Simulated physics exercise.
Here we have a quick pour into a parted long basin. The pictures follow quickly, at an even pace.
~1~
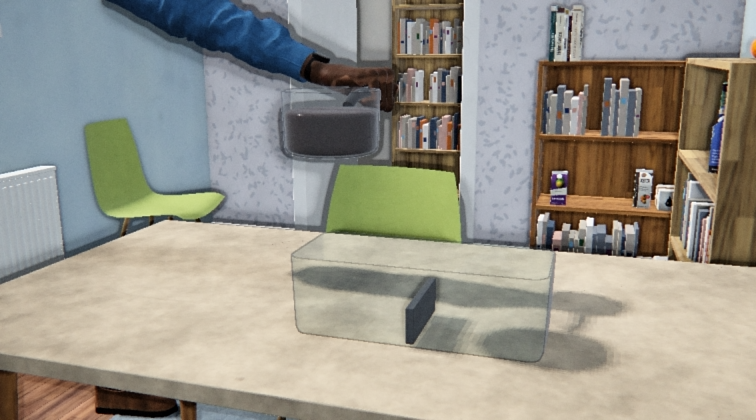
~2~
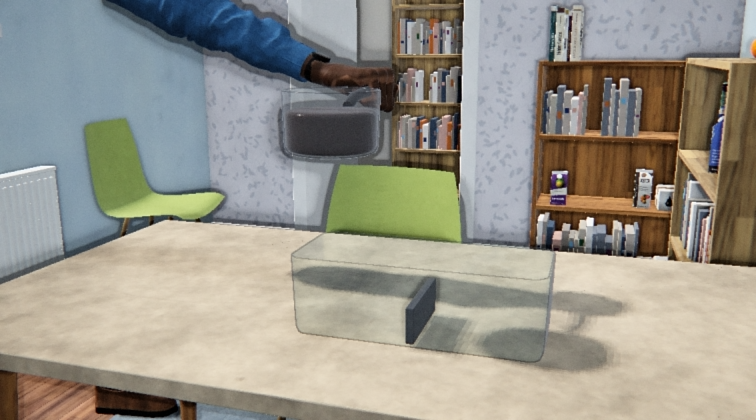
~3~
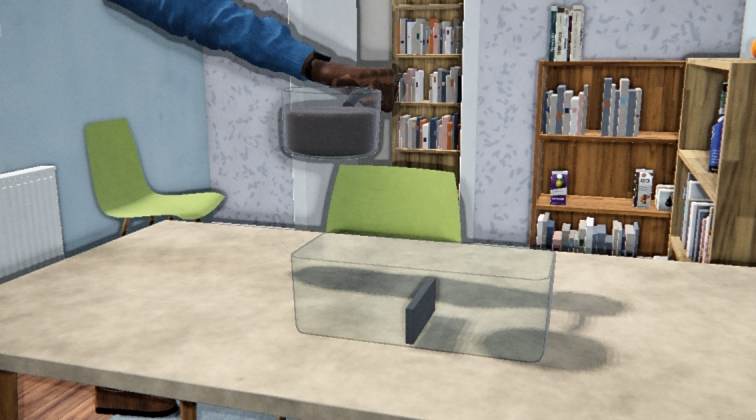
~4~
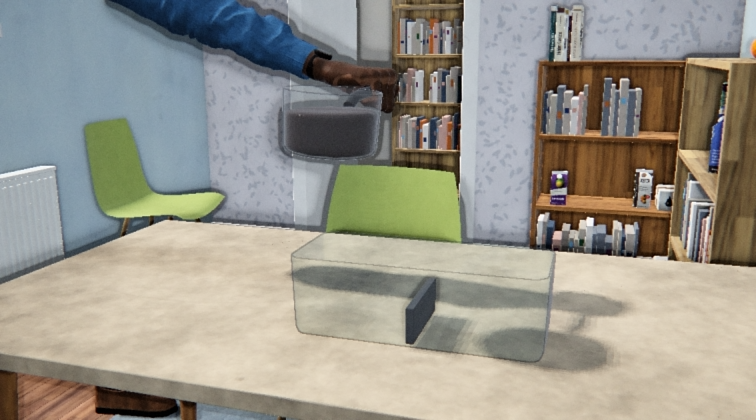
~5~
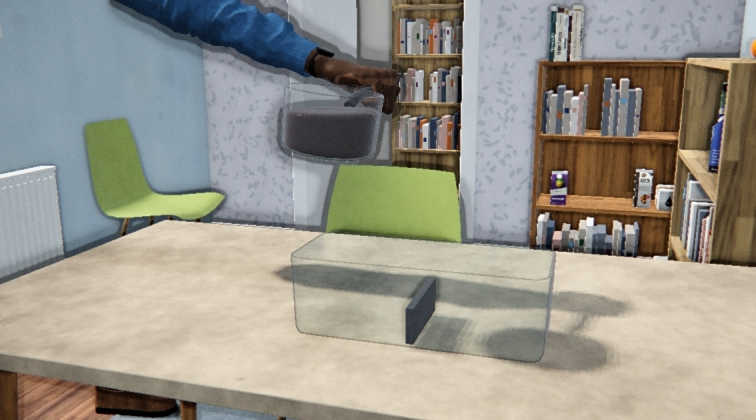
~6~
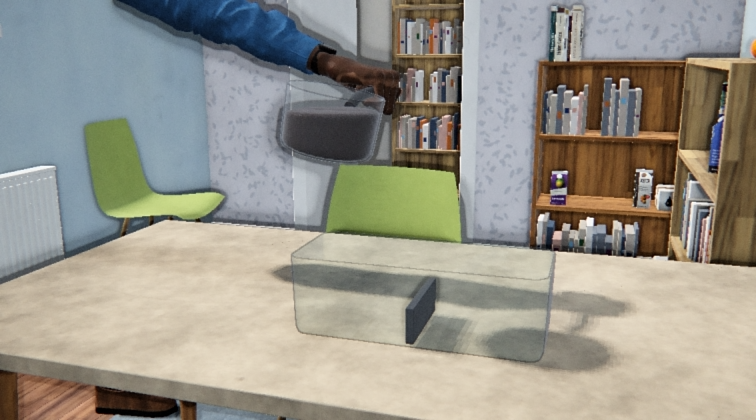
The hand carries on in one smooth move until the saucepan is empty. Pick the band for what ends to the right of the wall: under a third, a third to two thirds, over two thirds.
It comes to from a third to two thirds.
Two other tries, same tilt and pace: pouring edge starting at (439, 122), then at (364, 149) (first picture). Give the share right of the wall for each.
Roughly 95 per cent, and 5 per cent.
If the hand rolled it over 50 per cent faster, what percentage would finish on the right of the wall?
Near 50 %.
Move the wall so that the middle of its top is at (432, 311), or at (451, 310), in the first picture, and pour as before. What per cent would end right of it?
First some 45, then 15 per cent.
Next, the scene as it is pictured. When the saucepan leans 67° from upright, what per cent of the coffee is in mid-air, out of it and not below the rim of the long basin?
It comes to 25 per cent or so.
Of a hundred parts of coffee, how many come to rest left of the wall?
About 40 per cent.
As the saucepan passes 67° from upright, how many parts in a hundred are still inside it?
Near 70 %.
A moment on, the saucepan is tipped part way and 71 per cent is still to pour, 2 is left of the wall and 1 right of it.
Next, the saucepan is tipped right over and 12 per cent is still to pour, 15 is left of the wall and 57 right of it.
Then the saucepan is tipped right over and 0 per cent is still to pour, 40 is left of the wall and 59 right of it.
Later the saucepan is tipped right over and 0 per cent is still to pour, 40 is left of the wall and 59 right of it.
At rest 40 per cent lies left of the wall, 59 right of it and 1 outside.
